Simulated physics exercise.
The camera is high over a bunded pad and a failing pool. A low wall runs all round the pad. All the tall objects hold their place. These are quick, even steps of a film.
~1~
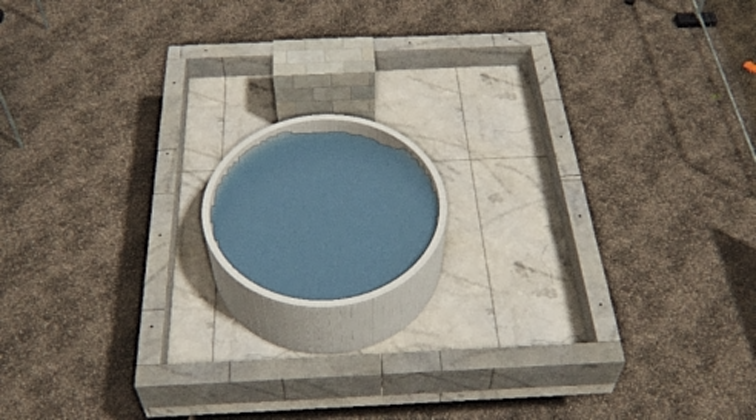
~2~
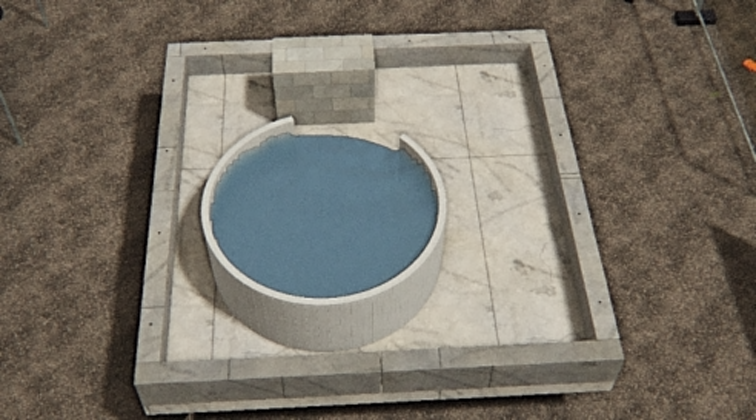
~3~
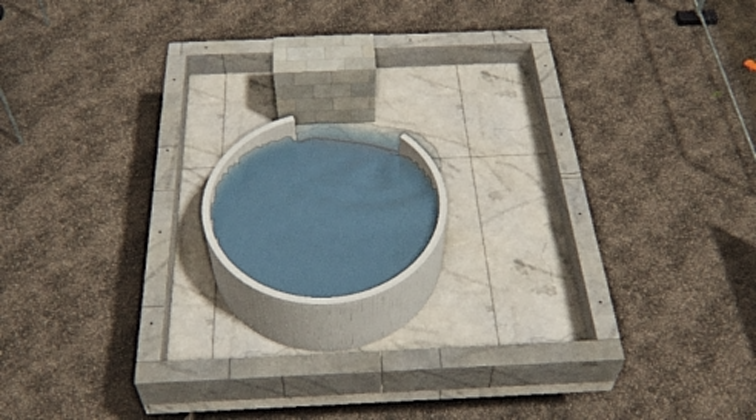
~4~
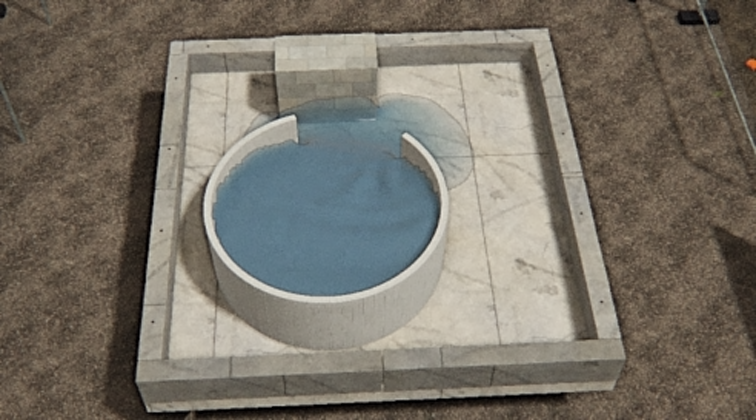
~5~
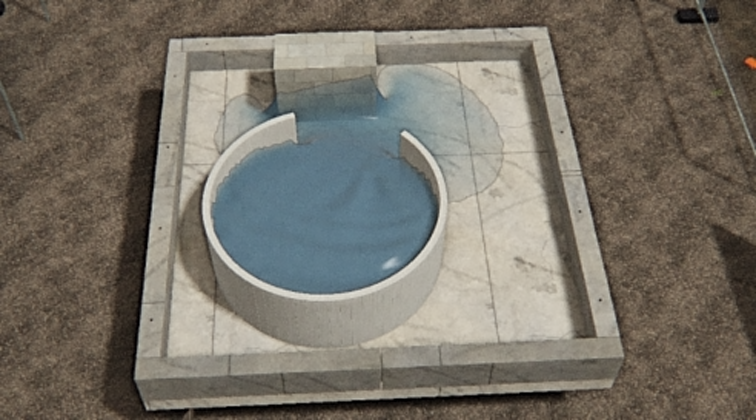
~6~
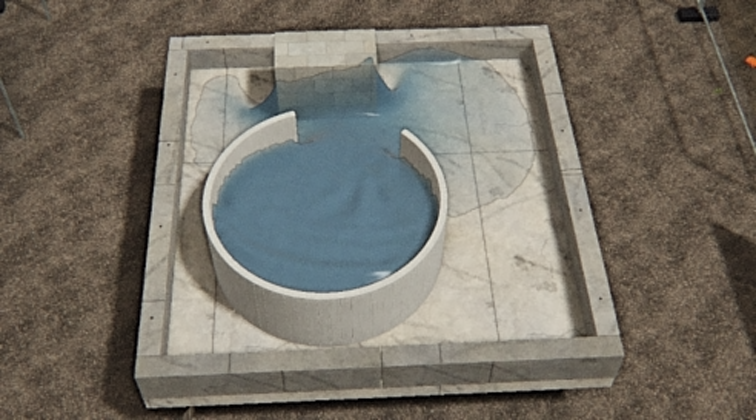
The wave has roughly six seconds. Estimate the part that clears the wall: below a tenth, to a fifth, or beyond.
Over the wall goes not even a tenth.
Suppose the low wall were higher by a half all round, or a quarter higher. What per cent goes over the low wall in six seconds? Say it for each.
About 0 and 0 per cent.
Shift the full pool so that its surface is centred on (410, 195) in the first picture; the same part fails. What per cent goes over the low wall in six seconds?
Some 12 per cent.
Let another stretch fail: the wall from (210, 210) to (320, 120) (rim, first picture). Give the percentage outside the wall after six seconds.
Roughly 20 per cent.
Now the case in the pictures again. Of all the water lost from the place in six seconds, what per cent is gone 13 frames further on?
Close to 75 %.
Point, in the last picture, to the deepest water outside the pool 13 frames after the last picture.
Close to (527, 72).
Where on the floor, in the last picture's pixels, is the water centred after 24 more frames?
I would point to (363, 193).
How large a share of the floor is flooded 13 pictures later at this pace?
Roughly 80 per cent.
A moment on, water covers 40 % of the floor; the low wall has let 0 % over.
Next, water covers 45 % of the floor; the low wall has let 0 % over.
Then, water covers 70 % of the floor; the low wall has let 4 % over.
Later, water covers 80 % of the floor; the low wall has let 5 % over.
In the end, water covers 80 % of the floor; the low wall has let 5 % over.
